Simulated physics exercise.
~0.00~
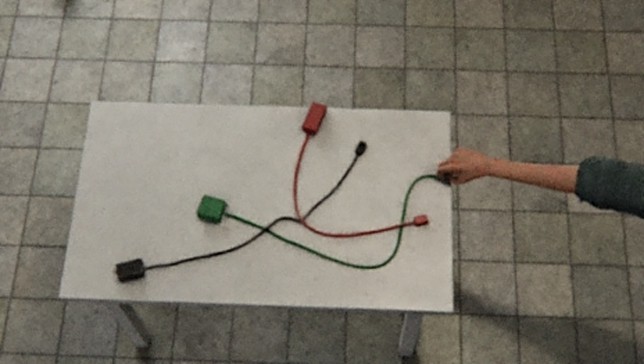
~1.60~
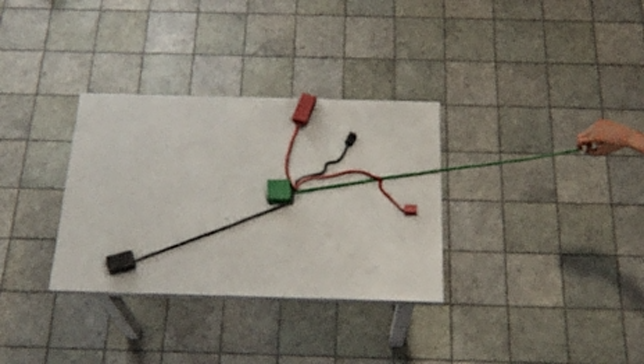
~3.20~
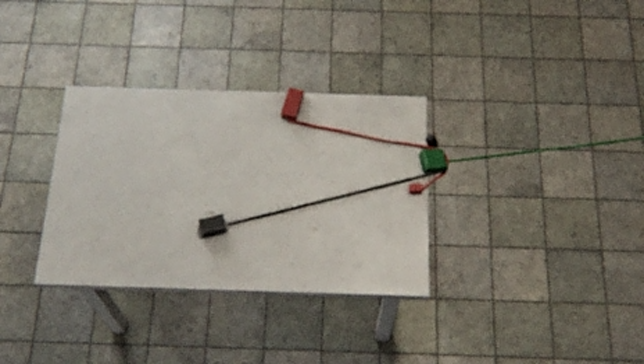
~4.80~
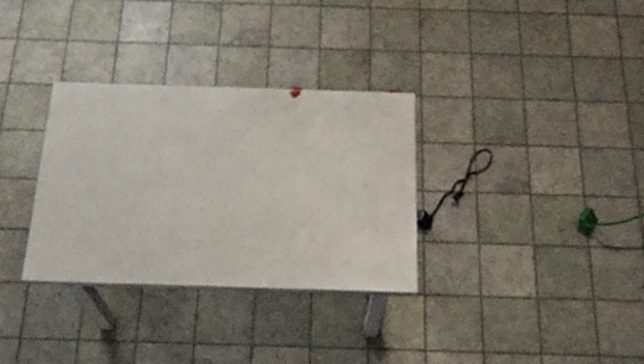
A hand pulled a green cord to the right across a white table, drawing its green block through the tangled red and black cords, until the green and black ones had left the tabletop and only a bit of red showed at the far edge.
